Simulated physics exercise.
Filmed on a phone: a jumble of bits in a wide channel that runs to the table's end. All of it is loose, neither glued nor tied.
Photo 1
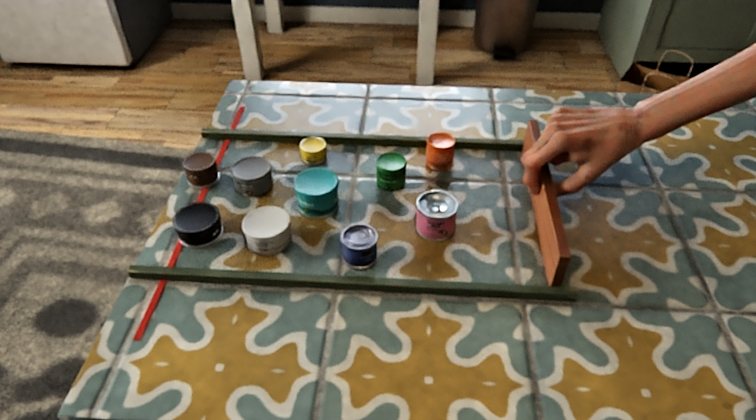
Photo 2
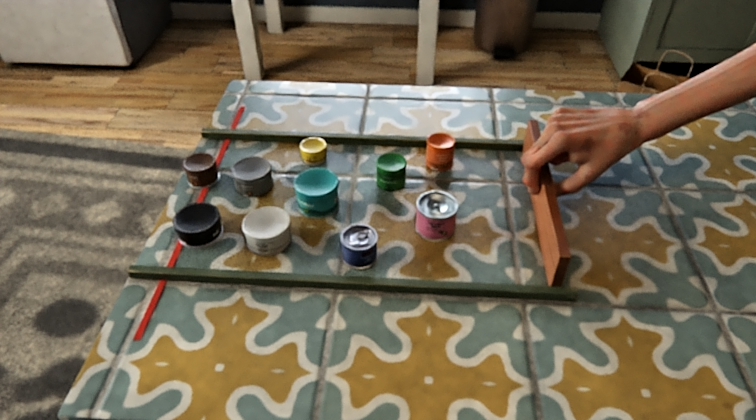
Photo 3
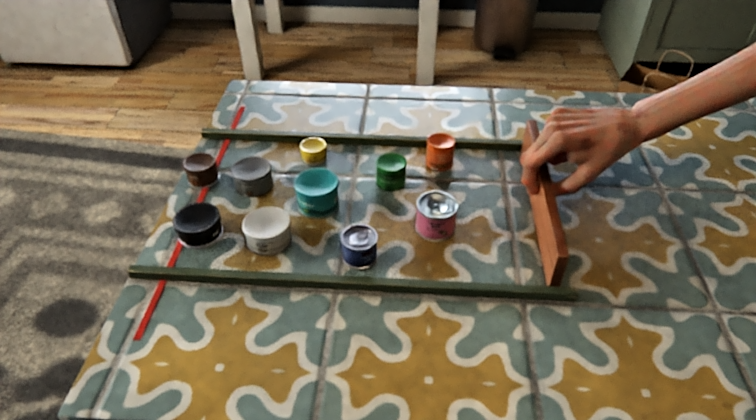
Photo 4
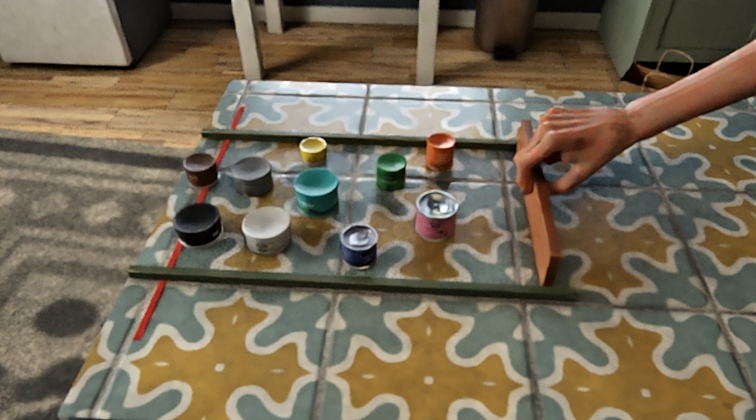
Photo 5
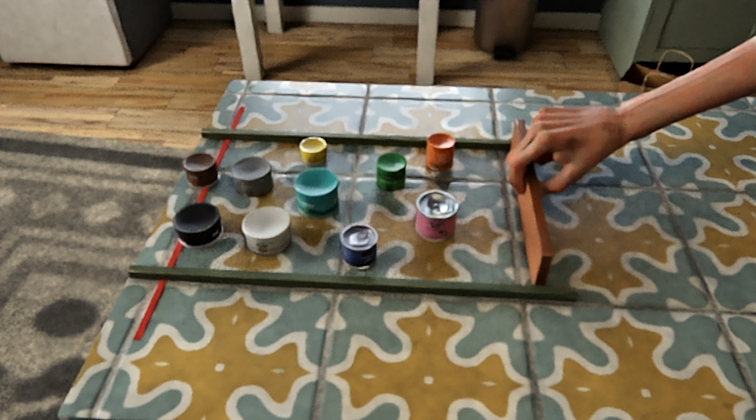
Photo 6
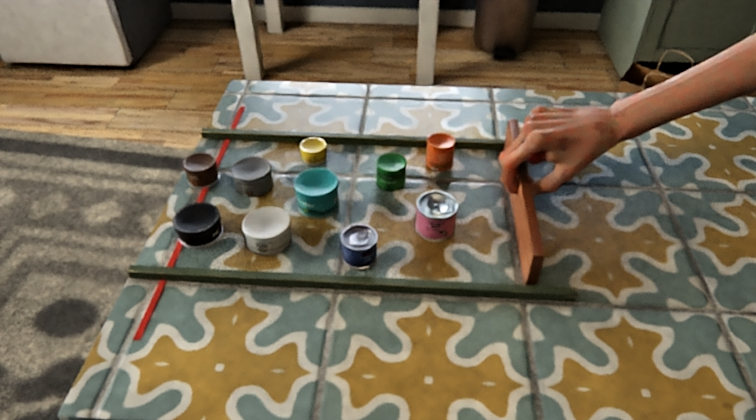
A hand slides an upright wooden board slightly left between two green strips on a patterned tabletop, while the colourful tubs stay still.
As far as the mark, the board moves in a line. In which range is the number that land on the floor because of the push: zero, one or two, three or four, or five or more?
In the range five or more.
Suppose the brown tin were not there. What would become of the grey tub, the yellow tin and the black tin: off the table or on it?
The grey tub tumbles off, the yellow tin falls, the black tin falls.
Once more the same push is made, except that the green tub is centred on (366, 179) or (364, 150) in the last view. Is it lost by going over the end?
In the two tries the green tub is not knocked off and ends up below, in that order.
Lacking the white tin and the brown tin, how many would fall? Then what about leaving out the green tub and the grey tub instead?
That gives 3 for the first pair taken away and 4 for the second.
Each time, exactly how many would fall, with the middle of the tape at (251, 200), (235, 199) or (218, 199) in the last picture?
Per try: 2; 2; 2.
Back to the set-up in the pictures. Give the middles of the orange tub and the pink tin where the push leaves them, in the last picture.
Roughly at (207, 142) and at (170, 206), in that order.
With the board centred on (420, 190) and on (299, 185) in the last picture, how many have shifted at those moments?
2 by the first point, 9 by the second.
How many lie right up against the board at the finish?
The number is 5.
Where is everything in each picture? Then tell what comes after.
Brown tin (202, 170); black tin (199, 225); grey tub (253, 176); board (543, 196); tape (201, 198), in the first picture.
Black tin (199, 225); turquoise tin (317, 194), in the second picture.
Grey tub (253, 177); green tub (391, 172), in the third picture.
Brown tin (202, 170); orange tub (440, 152), in the fourth picture.
Black tin (199, 225); yellow tin (314, 151), in the fifth picture.
Brown tin (202, 170); black tin (199, 225); grey tub (253, 177); board (520, 195); tape (201, 198), in the sixth picture.
A little later, none off yet; brown tin at rest near (202, 170); black tin at rest near (199, 225); grey tub at rest near (253, 177).
When it is over, the number that fall off is five or more; down, yellow tin, white tin, grey tub, black tin and brown tin.
